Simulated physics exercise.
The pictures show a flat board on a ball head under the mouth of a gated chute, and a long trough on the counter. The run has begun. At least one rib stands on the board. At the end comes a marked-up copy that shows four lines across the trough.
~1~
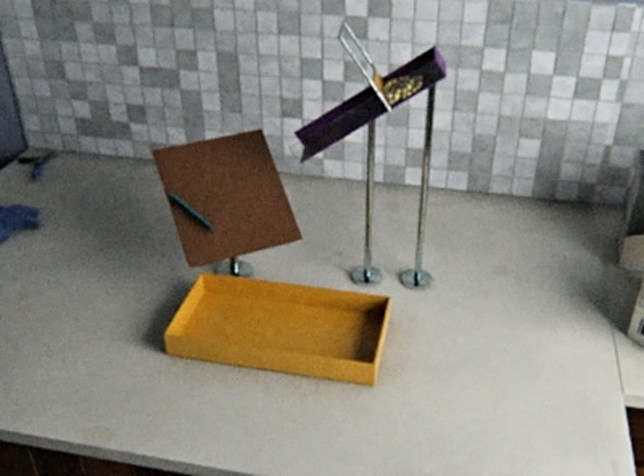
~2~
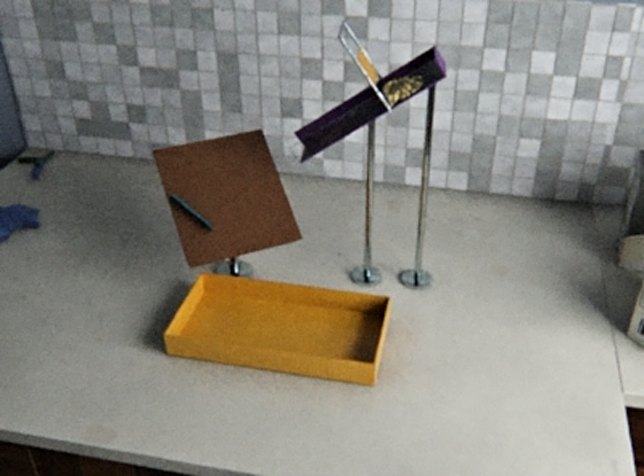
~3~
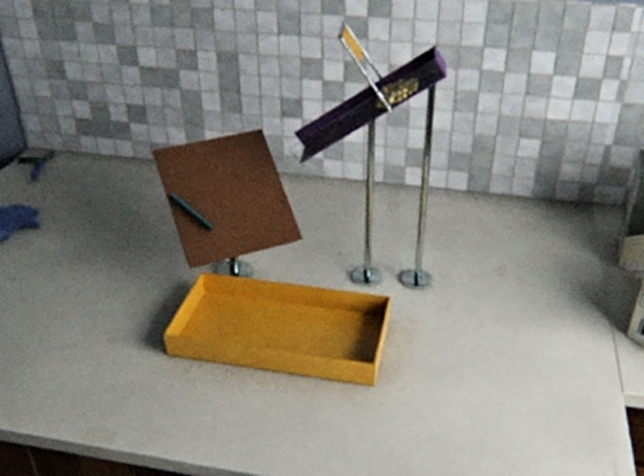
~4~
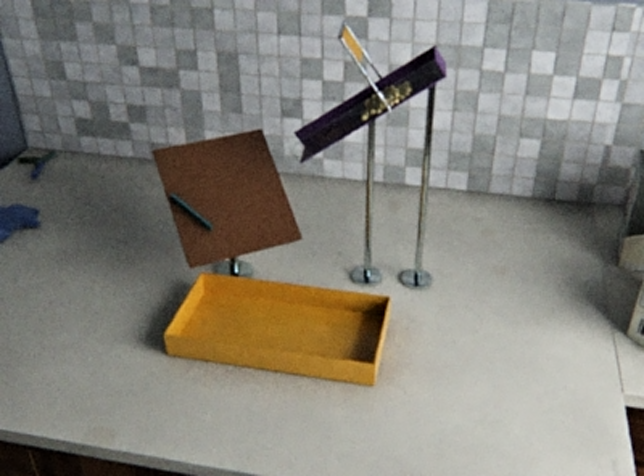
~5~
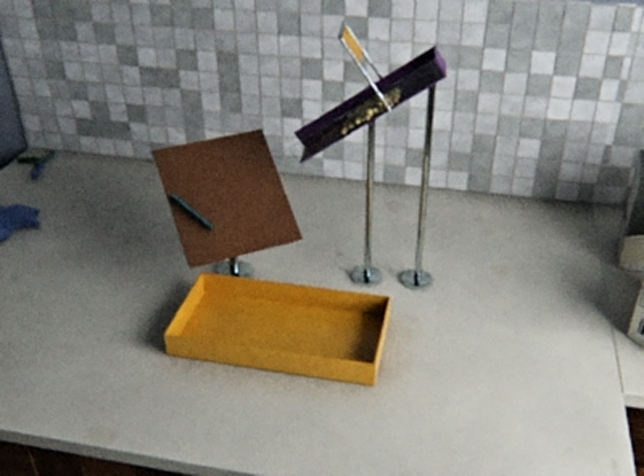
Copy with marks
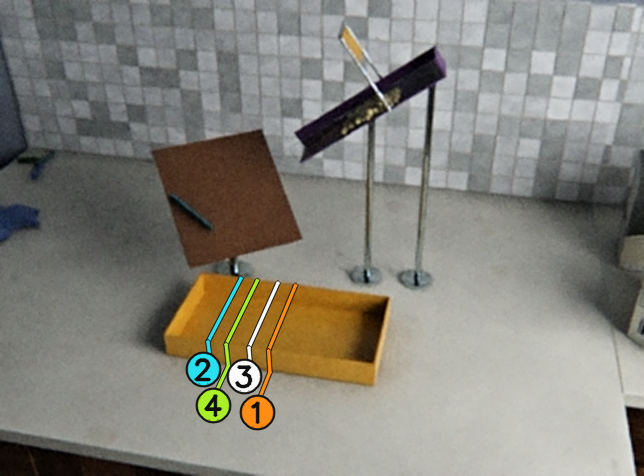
The video shows a purple chute on metal stands above a tilted brown board with a dark rib and an empty yellow trough; the chute's gate slides up, and a cluster of pale beans moves down leftward along the channel.
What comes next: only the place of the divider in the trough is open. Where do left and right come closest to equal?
4.
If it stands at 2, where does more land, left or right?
The right side.
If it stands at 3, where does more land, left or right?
The left side.
On the marked copy, line 1 crosses the front rim at (268, 349); line 2 crosses the front rim at (208, 340); line 3 crosses the front rim at (249, 346); line 4 crosses the front rim at (226, 343).
If 1 is chosen, of what is caught, most on the left of the divider, a small part on the right.
If 2 is chosen, of what is caught, about a quarter on the left of the divider, most on the right.
If 3 is chosen, of what is caught, most on the left of the divider, about a quarter on the right.
If 4 is chosen, of what is caught, about half on the left of the divider, about half on the right.
